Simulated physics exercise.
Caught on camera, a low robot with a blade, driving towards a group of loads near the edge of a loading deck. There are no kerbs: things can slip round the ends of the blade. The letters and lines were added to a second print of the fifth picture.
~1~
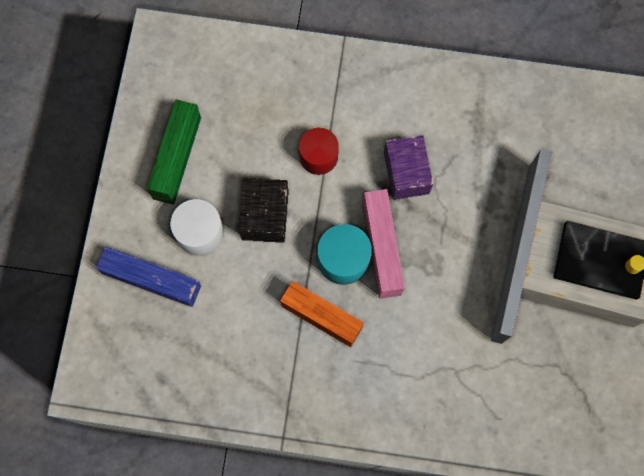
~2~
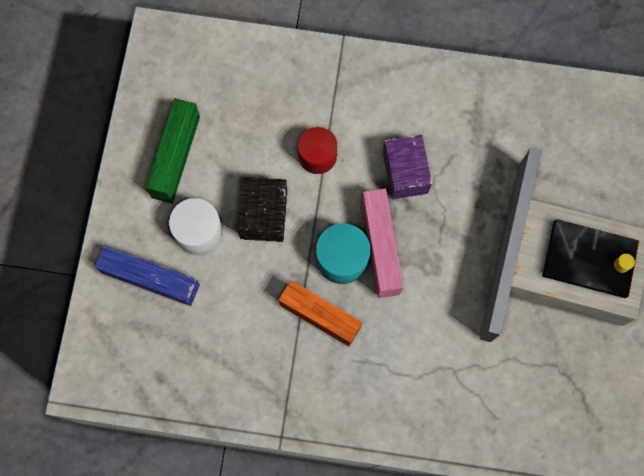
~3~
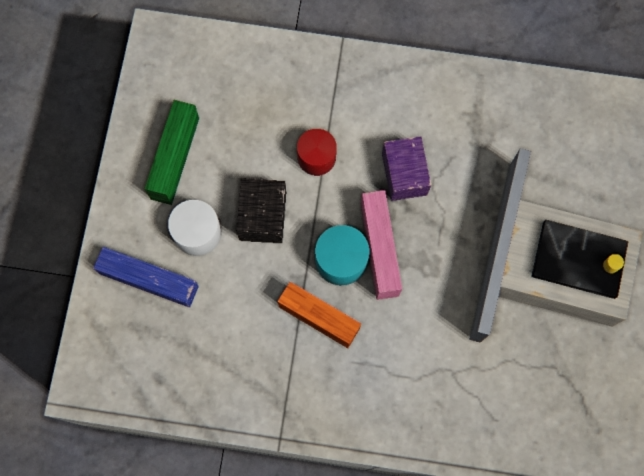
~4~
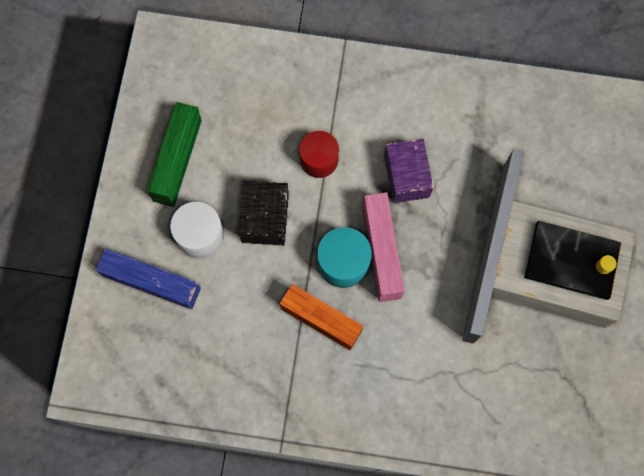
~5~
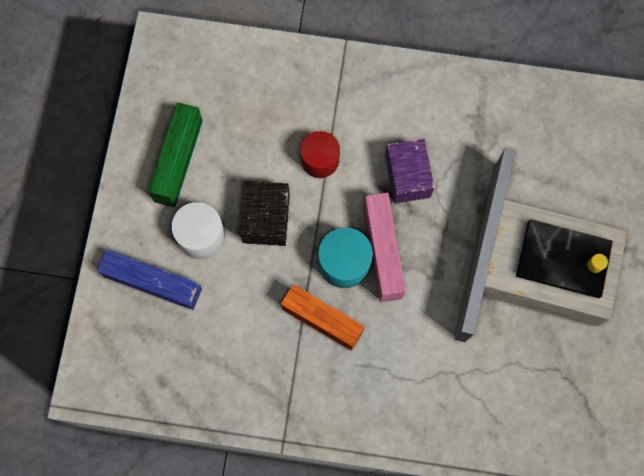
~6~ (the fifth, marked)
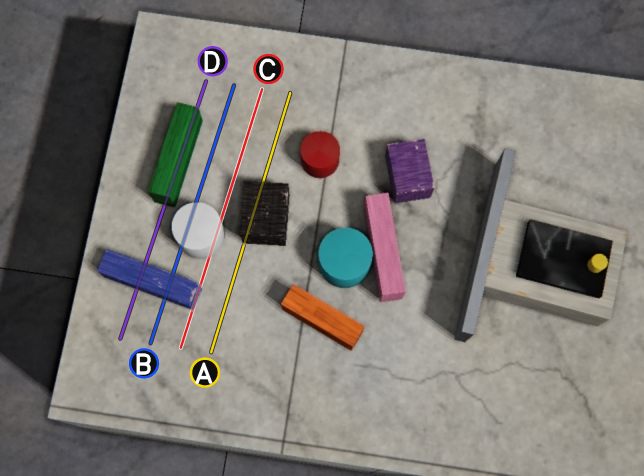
On a pale loading deck, a low robot with a grey blade drives slowly left towards coloured loads.
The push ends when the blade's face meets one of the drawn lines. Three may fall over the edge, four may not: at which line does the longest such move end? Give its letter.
D is the last line within the limit.
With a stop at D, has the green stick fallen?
Yes.
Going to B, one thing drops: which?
It is the white canister.
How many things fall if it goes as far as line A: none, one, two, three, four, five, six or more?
By then, none.
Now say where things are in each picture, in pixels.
In the first picture, black crate (265, 211); purple crate (408, 168); orange stick (322, 315).
In the second picture, robot (584, 257); blue bar (148, 276).
In the third picture, robot (574, 257); green stick (173, 153).
In the fourth picture, robot (567, 258); pink bar (383, 248).
In the fifth picture, robot (558, 257); black crate (266, 214); purple crate (410, 171); orange stick (323, 318).
On the marked copy, A at (252, 218); B at (194, 209); C at (223, 213); D at (165, 205).
With D. Early on, robot (438, 239); purple crate (362, 162); turquoise canister (306, 250).
Further on, robot (321, 222); white canister (145, 220); green stick (168, 152).
At the end, robot (228, 209); green stick over the edge; white canister over the edge; two fallen.
As for the rest, A is within the limit but short; B is within the limit but short; C is within the limit but short.
